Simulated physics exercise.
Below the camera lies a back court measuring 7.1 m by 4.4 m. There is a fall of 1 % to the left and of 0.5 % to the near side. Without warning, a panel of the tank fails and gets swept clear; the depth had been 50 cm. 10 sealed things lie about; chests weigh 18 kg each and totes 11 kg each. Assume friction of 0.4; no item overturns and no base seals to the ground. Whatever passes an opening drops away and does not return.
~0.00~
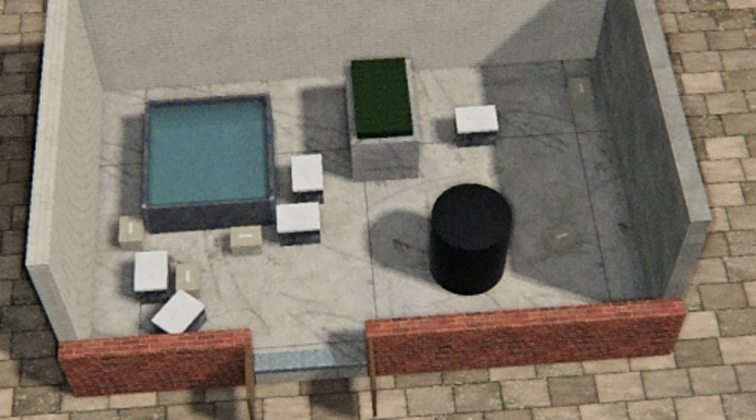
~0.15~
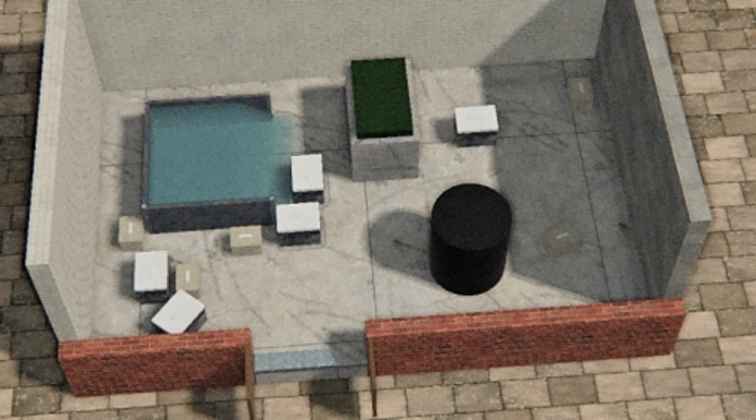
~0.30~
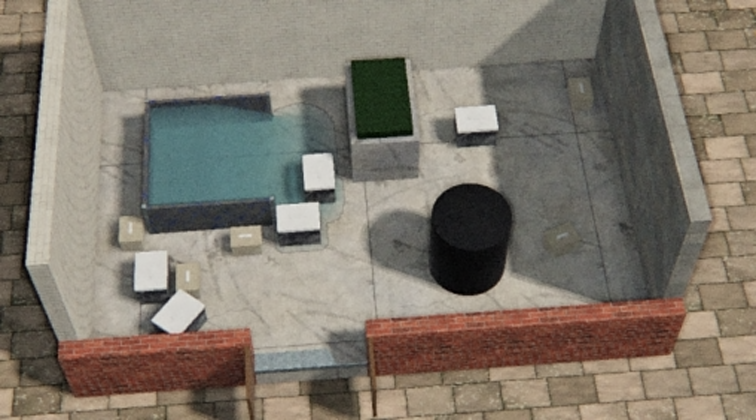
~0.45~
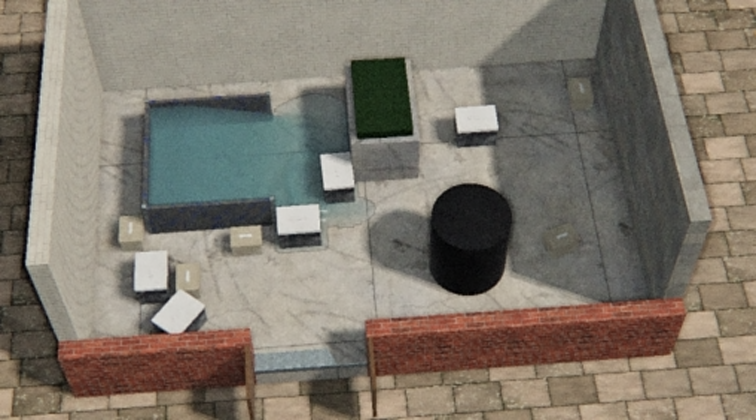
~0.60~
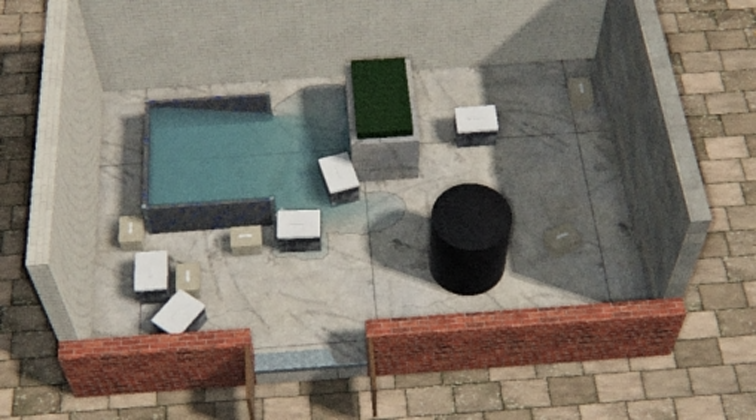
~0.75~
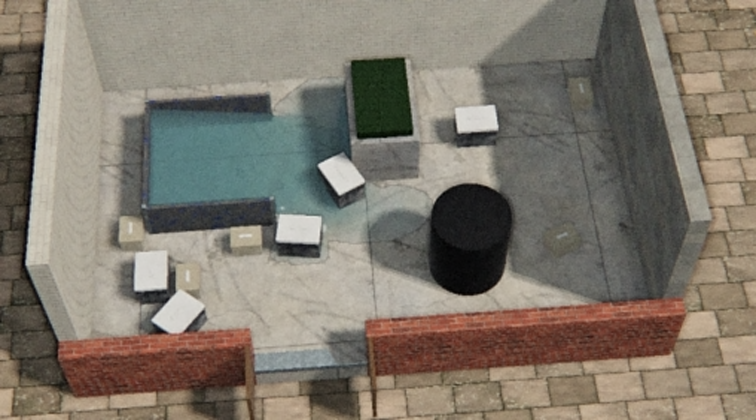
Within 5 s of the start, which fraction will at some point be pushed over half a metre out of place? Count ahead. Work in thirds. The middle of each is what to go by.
It falls short of a third.
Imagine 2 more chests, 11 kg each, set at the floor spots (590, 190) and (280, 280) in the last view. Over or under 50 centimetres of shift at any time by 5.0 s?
Listed in order, the answers are inside half a metre followed by inside half a metre.
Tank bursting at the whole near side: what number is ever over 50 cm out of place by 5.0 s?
Then 5 of them would.
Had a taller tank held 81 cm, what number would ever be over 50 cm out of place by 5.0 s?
Then it comes to 4.
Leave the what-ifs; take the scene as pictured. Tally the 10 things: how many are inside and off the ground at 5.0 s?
By my count, 0.
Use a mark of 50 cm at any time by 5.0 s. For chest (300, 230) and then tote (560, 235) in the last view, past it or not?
The first one is overshooting and the second one is undershooting.
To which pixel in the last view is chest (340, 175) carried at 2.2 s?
Somewhere near (435, 208) in the last view.
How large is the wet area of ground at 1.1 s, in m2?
Close to 8.0 m2, I'd say.
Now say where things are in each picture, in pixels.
The first picture shows a chest at (307, 172), on the bottom; a chest at (298, 216), on the bottom; water covers 2.7 m2; 0 of 10 have shifted.
The second picture shows a chest at (307, 172) rests on the ground; a chest at (298, 216), on the bottom; water covers 3.5 m2; 0 of 10 have shifted.
The third picture shows a chest at (319, 171), on the bottom, 15 cm from its start; a chest at (298, 216), on the bottom; water covers 4.1 m2; 1 of 10 have shifted.
The fourth picture shows a chest at (337, 170), on the bottom, 40 cm from its start; a chest at (299, 218), on the bottom, 3 cm from its start; 4.9 m2 under water; 1 of 10 have shifted.
The fifth picture shows a chest at (339, 171) rests on the ground, 42 cm from its start; a chest at (299, 223) rests on the ground, 10 cm from its start; 5.6 m2 under water; 2 of 10 have shifted.
The sixth picture shows a chest at (341, 173) rests on the ground, 45 cm from its start; a chest at (299, 228), on the bottom, 18 cm from its start; water covers 6.3 m2; 2 of 10 have shifted.
After 1.1 s 1 of 10 are over 50 cm from their spots; 0 afloat.
After 2.2 s 1 of 10 are over 50 cm from their spots; 0 afloat.
After 3.5 s 2 of 10 are over 50 cm from their spots; 0 afloat.
After 5.0 s 2 of 10 are over 50 cm from their spots, and 2 have been at some point; 0 afloat.
